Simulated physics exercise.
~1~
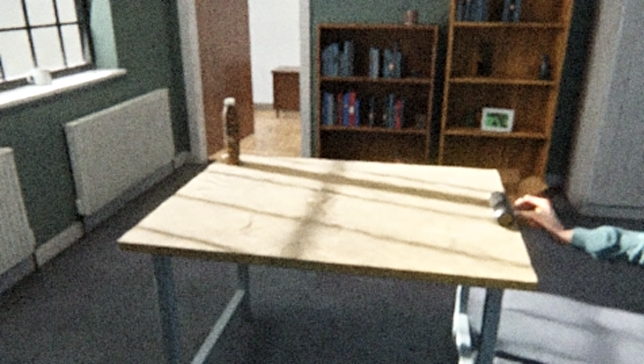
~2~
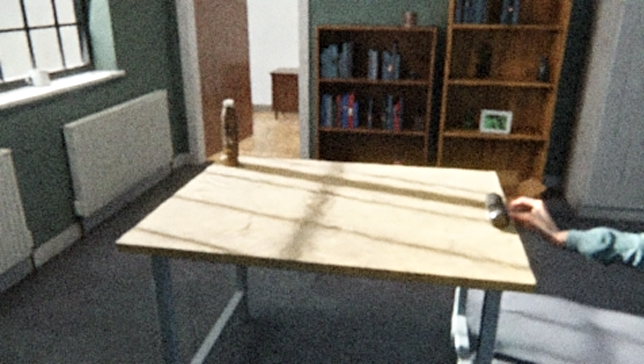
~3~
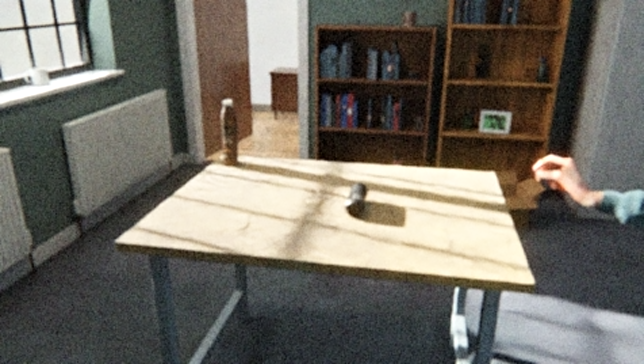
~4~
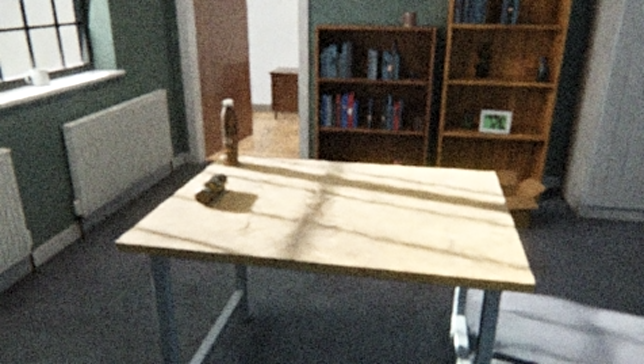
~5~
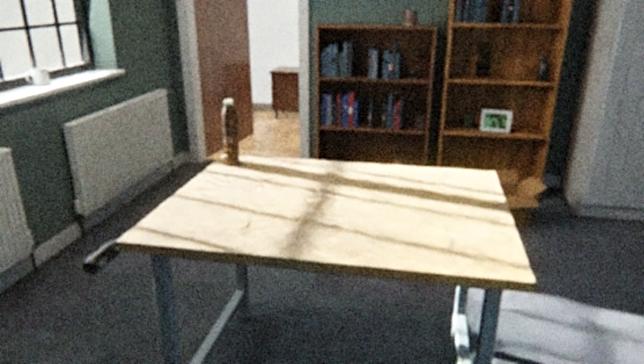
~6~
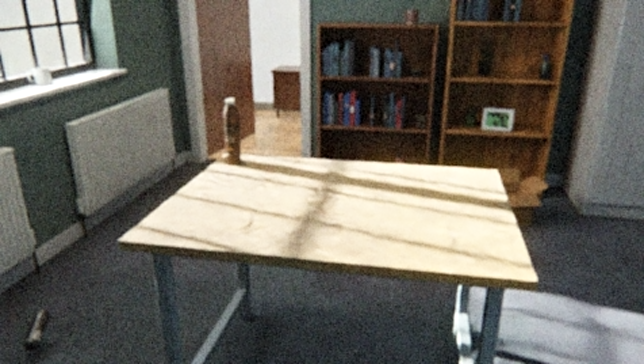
A black can lying on its side was shoved by a hand from the right edge of a wooden table, travelled left across the top past a brown bottle, dropped off the left side and ended up on the floor.
